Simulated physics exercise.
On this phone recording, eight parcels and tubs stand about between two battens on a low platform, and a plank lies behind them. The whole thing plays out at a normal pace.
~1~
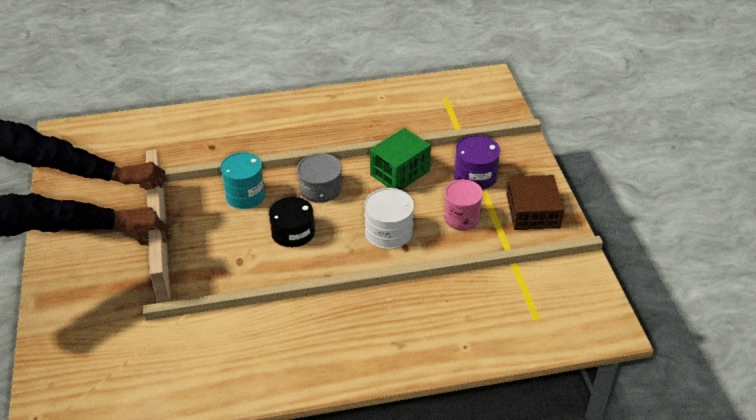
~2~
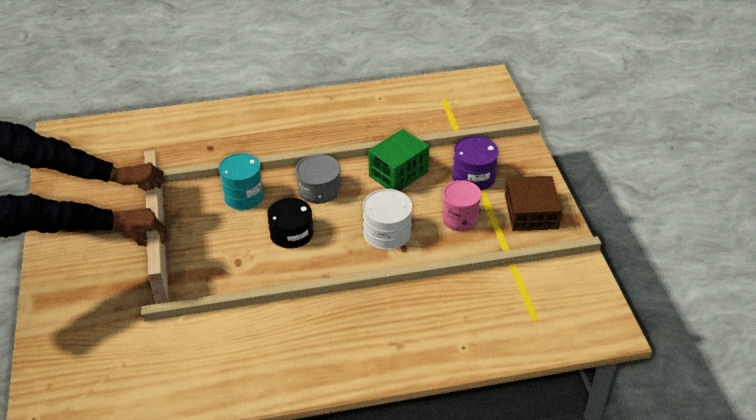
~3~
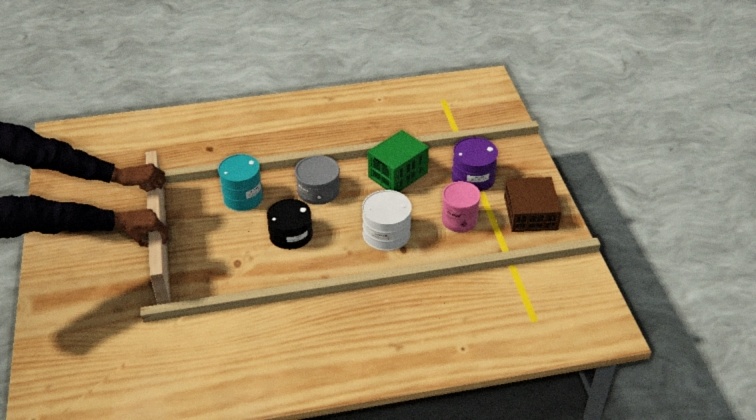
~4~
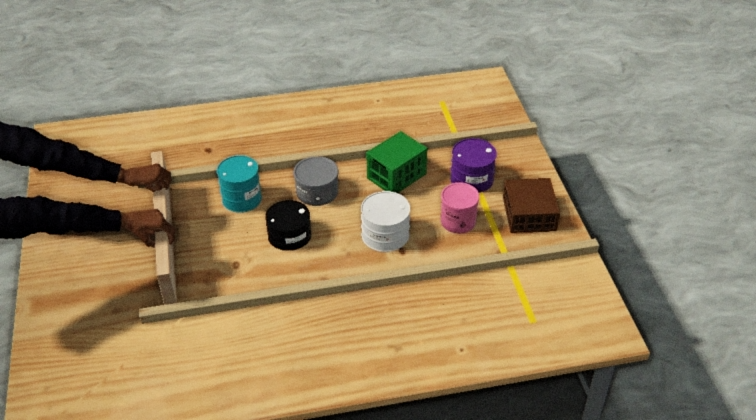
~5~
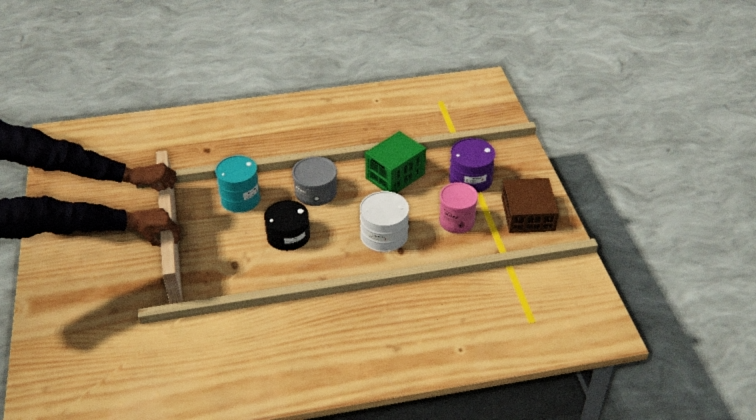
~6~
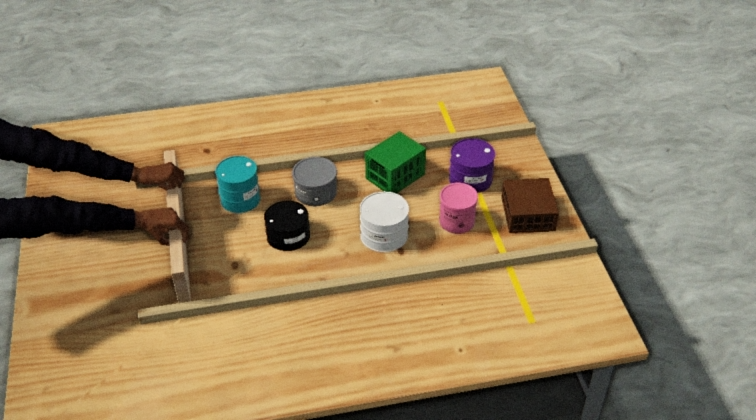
A plank held by two hands slides slightly to the right between two battens on a wooden platform, while the eight colourful tubs and crates in front of it stay in place, some near a yellow tape line.
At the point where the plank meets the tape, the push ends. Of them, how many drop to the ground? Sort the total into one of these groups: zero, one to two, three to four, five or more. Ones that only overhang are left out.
It goes in the group one to two.
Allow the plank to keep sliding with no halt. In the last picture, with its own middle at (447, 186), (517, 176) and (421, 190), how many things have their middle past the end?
First 0, then 5, finally 0.
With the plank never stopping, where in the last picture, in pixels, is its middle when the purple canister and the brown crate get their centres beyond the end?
Purple canister over the end: About (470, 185). Brown crate over the end: About (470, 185).
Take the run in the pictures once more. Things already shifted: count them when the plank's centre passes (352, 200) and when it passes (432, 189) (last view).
By the first moment it's 5, by the second it's 8.
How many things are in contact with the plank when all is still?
My count gives 3.
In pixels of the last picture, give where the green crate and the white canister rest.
Listed in order, first is (520, 140) and the other is (523, 226).
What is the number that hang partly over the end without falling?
Looks like 0 of them.
Soon after, none off yet; brown crate at rest near (529, 205); purple canister at rest near (472, 166); pink pail at rest near (458, 209).
After that, none off yet; brown crate at rest near (529, 205); purple canister displaced a little near (480, 168); pink pail at rest near (458, 209).
In the end, the number that fall off is one or two; gone, purple canister and brown crate.
